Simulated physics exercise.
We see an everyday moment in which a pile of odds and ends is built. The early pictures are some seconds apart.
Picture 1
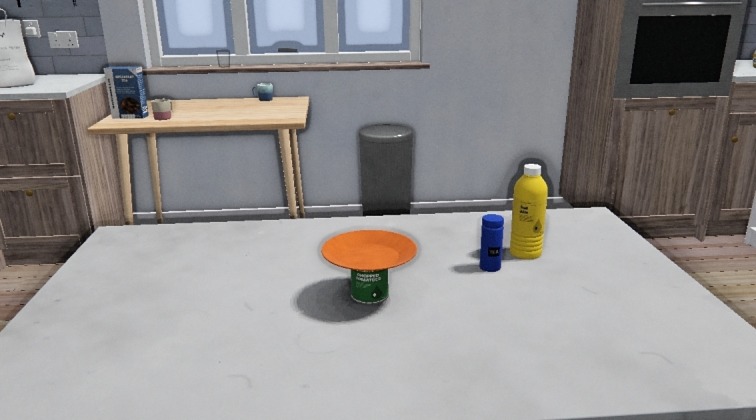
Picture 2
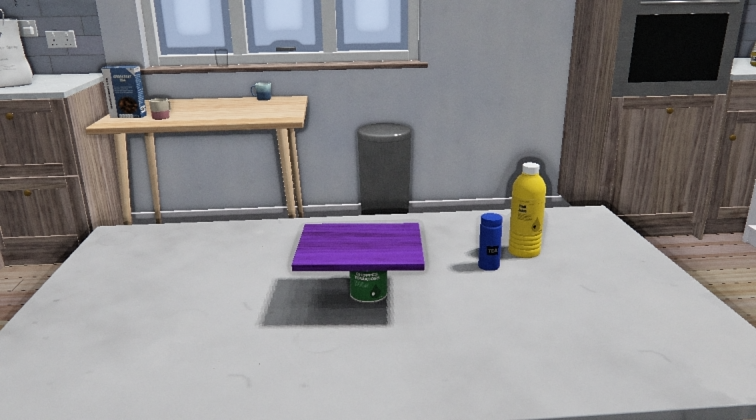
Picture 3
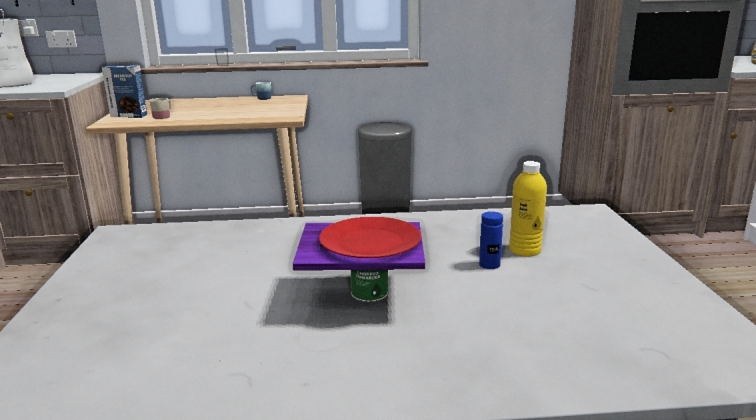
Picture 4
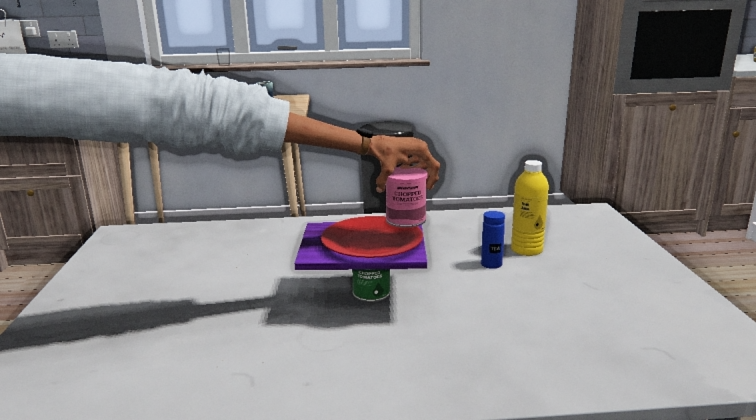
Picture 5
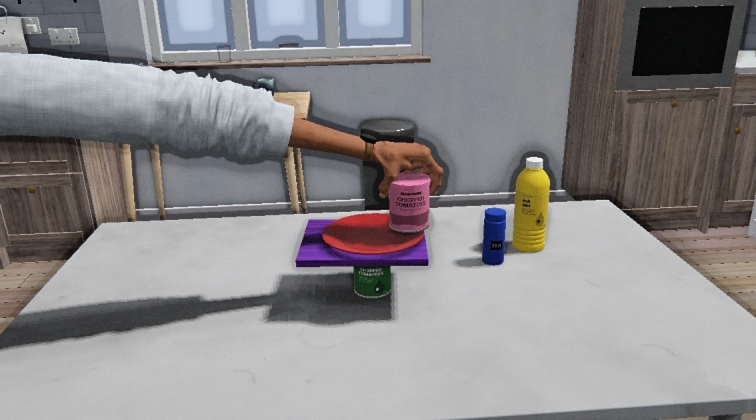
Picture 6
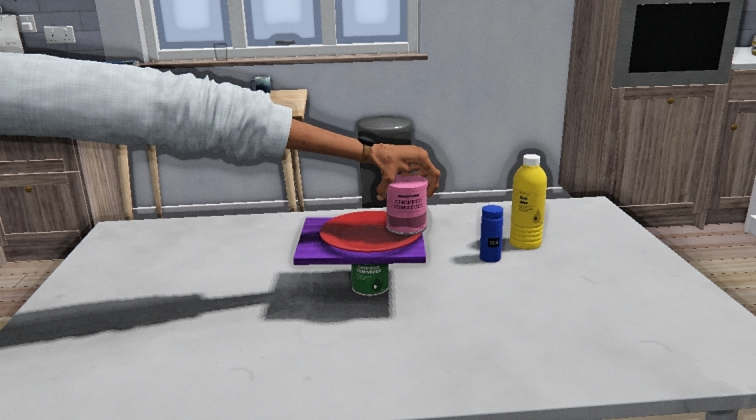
An orange plate sat on a green pot, then a purple board took its place and a red plate appeared on top, before a hand from the left lowered a pink pot onto the plate's right side.
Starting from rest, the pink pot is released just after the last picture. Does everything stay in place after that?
Steady.
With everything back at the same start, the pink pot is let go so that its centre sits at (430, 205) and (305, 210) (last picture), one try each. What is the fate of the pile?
Try one: It topples; try two: It topples.
Then, 0.40 s later than the last frame, all is still.
Then, 1.20 s later than the last frame, pink pot resting near (408, 205).
When it is over, all 7 as before. End places, in pixels of the last picture, pink pot near (409, 205). The pile holds.
